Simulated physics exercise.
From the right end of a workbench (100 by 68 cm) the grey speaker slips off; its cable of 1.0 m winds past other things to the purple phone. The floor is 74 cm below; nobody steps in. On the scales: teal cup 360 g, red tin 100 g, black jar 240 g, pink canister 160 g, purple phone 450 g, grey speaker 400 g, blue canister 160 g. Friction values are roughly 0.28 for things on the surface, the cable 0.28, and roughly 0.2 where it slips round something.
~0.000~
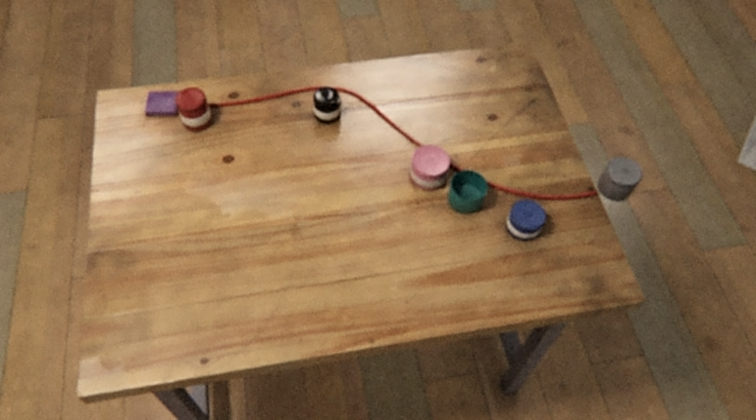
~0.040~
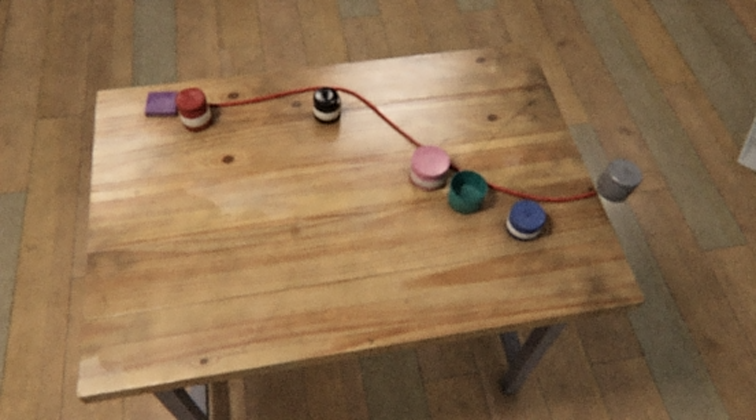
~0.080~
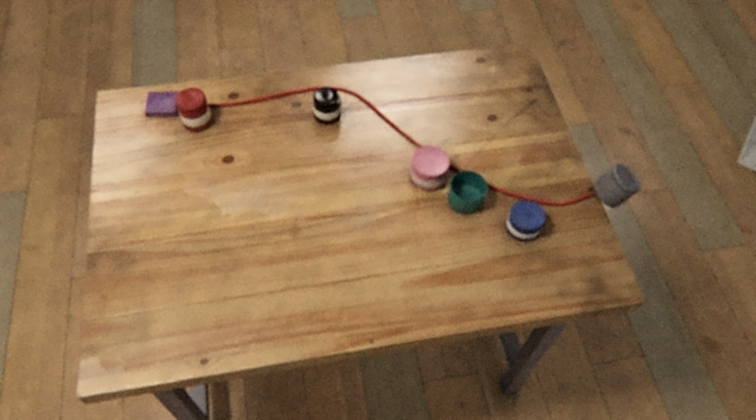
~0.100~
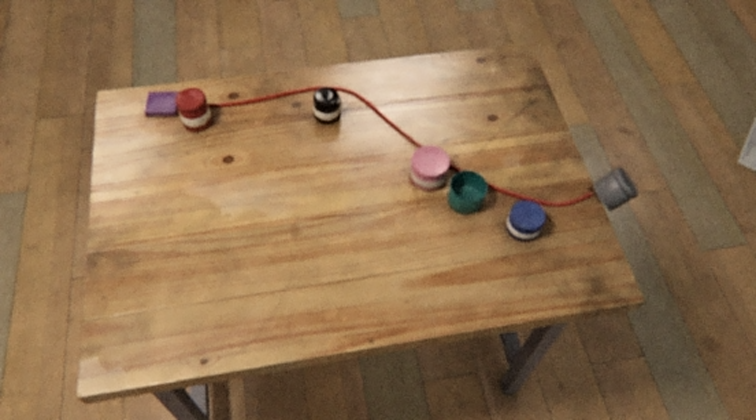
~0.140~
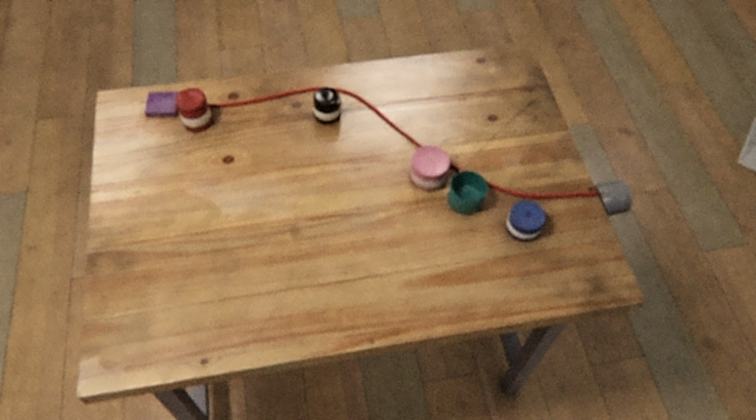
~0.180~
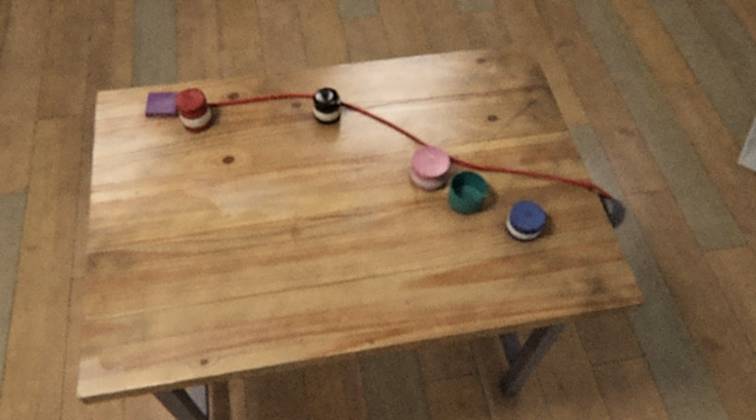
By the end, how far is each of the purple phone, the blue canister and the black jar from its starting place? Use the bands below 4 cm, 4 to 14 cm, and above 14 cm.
The purple phone ends above 14 cm, the blue canister ends below 4 cm, the black jar ends between 4 and 14 cm.
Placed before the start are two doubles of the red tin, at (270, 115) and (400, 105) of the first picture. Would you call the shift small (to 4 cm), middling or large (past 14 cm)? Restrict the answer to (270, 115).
At that spot the shift is medium-sized.
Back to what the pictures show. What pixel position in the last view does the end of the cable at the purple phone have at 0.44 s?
Near (236, 107).
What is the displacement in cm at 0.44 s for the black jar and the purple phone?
The black jar is 6 cm out and the purple phone is 10 cm out.
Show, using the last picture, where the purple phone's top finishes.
Somewhere around (439, 105) is where it ends up.
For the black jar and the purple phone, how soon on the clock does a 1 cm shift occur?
On the clock, black jar 0.26 s and purple phone 0.26 s.
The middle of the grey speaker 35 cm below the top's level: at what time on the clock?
That comes at 0.60 seconds.
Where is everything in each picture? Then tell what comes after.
The first picture shows purple phone (162, 101); blue canister (528, 214); black jar (327, 94); cable runs through (551, 197) (389, 121) (232, 103).
The second picture shows grey speaker (624, 172); cable runs through (389, 121) (232, 104).
The third picture shows grey speaker (617, 186); cable runs through (389, 121) (232, 104).
The fourth picture shows grey speaker (616, 189); cable runs through (389, 121) (232, 104).
The fifth picture shows grey speaker (611, 199); cable runs through (551, 196) (390, 122) (233, 104).
The sixth picture shows purple phone (162, 102); blue canister (528, 215); black jar (327, 95); cable runs through (572, 181) (478, 167) (398, 128) (233, 102).
By 0.4 s, the cable's tail end at (236, 107); purple phone 12 cm off its start, black jar 6 cm off its start, grey speaker over the edge.
By 0.7 s, the cable's tail end at (306, 107); purple phone 27 cm off its start, black jar 6 cm off its start, grey speaker over the edge.
By 0.9 s, the cable's tail end at (404, 110); purple phone 48 cm off its start at (387, 106), black jar 6 cm off its start at (324, 118), grey speaker over the edge.
By 1.2 s, the cable's tail end at (454, 109); purple phone 60 cm off its start, black jar 6 cm off its start, grey speaker over the edge.
By 2.4 s, the cable's tail end at (455, 109); purple phone 60 cm off its start at (439, 105), black jar 6 cm off its start at (324, 118), blue canister 0 cm off its start at (528, 215), grey speaker over the edge.
